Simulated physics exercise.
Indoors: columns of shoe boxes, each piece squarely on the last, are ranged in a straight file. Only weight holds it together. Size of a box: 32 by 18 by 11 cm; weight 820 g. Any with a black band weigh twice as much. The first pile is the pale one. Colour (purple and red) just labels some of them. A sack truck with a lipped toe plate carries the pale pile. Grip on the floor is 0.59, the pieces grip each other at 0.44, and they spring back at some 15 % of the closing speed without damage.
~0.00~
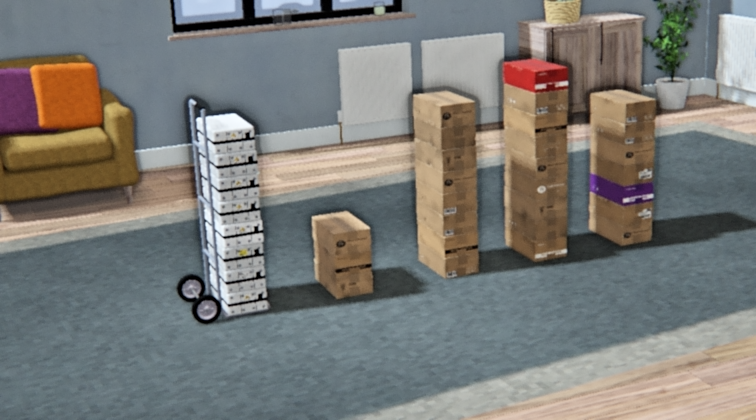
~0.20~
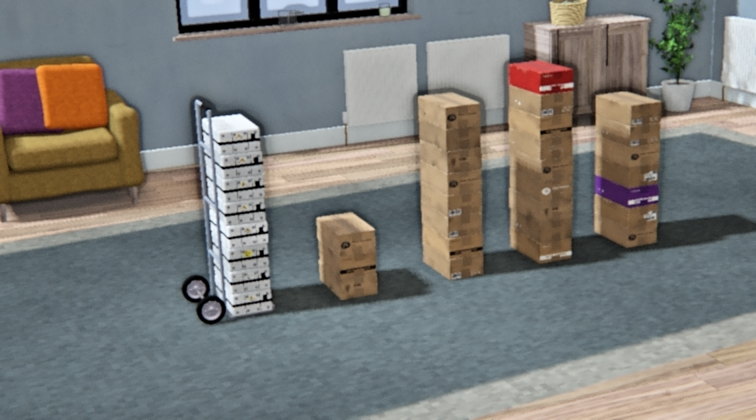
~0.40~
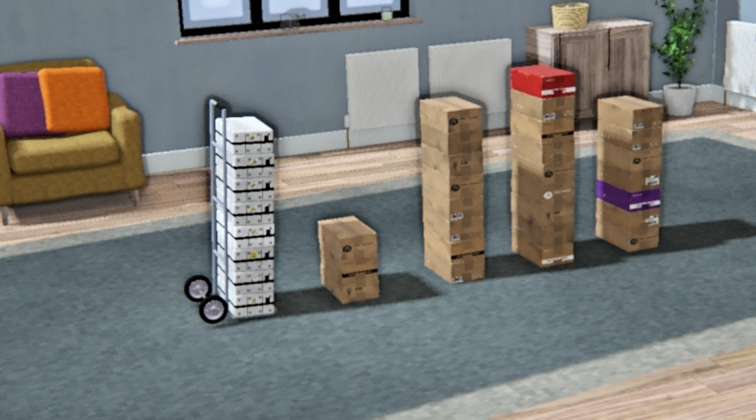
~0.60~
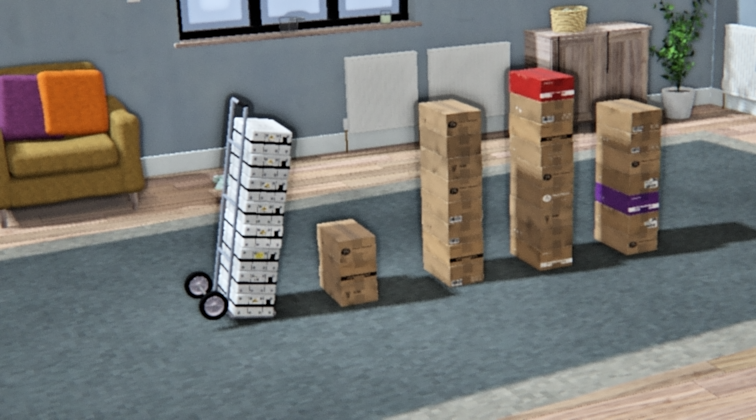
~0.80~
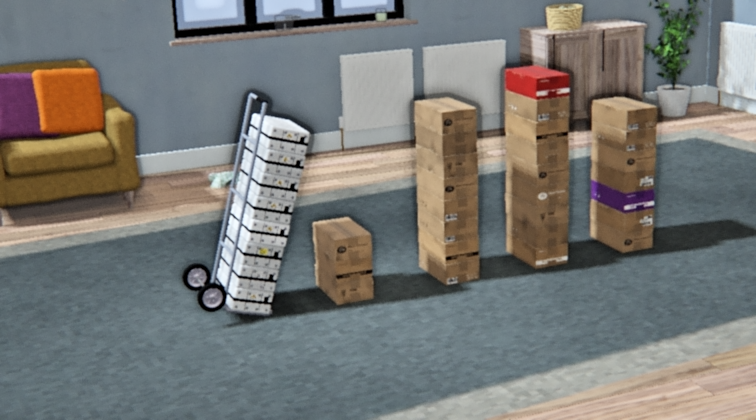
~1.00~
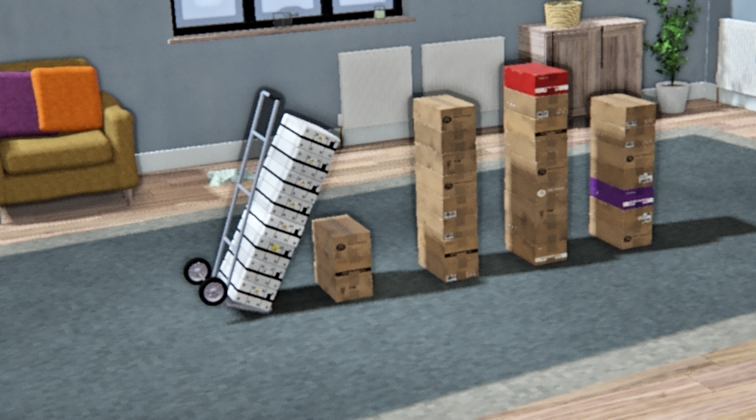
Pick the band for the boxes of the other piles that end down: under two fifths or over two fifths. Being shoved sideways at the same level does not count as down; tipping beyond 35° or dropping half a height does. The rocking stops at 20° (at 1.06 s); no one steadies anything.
Ending down: Under two fifths.
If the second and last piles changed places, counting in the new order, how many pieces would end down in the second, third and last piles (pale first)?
In that case second 7, third 7, last 2.
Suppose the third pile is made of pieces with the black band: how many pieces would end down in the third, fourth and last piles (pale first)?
Then third 0, fourth 0, last 0.
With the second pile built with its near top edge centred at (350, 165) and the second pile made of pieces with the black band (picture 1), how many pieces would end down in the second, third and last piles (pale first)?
Then second 5, third 7, last 6.
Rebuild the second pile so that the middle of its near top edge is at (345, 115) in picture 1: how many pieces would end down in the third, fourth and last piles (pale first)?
Then third 8, fourth 9, last 7.
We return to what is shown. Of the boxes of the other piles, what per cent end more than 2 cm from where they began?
35 per cent.
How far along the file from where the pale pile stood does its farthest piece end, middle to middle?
Some 100 cm.
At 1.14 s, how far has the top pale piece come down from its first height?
Roughly 15 cm.
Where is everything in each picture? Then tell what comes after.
In the first picture (we follow the side turned to the camera), truck frame (207, 152) 0° forward; purple box (606, 189); red box (552, 80); no other piece has moved.
The second picture shows truck frame (212, 153) 0° forward; red box (557, 82).
The third picture shows truck frame (225, 152) 4° forward, top of the pale pile leaning 4°; red box (559, 86); no other piece has moved.
The fourth picture shows truck frame (242, 150) 10° forward, top of the pale pile leaning 10°; red box (558, 89); no other piece has moved.
The fifth picture shows truck frame (257, 145) 16° forward, top of the pale pile leaning 17°; red box (553, 87); no other piece has moved.
The sixth picture shows truck frame (267, 141) 20° forward, top of the pale pile leaning 27°; red box (552, 84); purple box (606, 193); no other piece has moved.
Around 1.14 s, 8 of the pale pile down; none of the 27 other boxes down.
Around 1.34 s, 8 of the pale pile down; none of the 27 other boxes down, 2 disturbed.
Around 1.72 s, 7 of the pale pile down; 2 of the 27 other boxes down.
Finally (2.9 s), 7 of the pale pile down; 2 of the 27 other boxes down; red box unmoved; purple box unmoved. That is 7 per cent. Seen by the last camera, middles, red box near (535, 79), purple box near (621, 191).
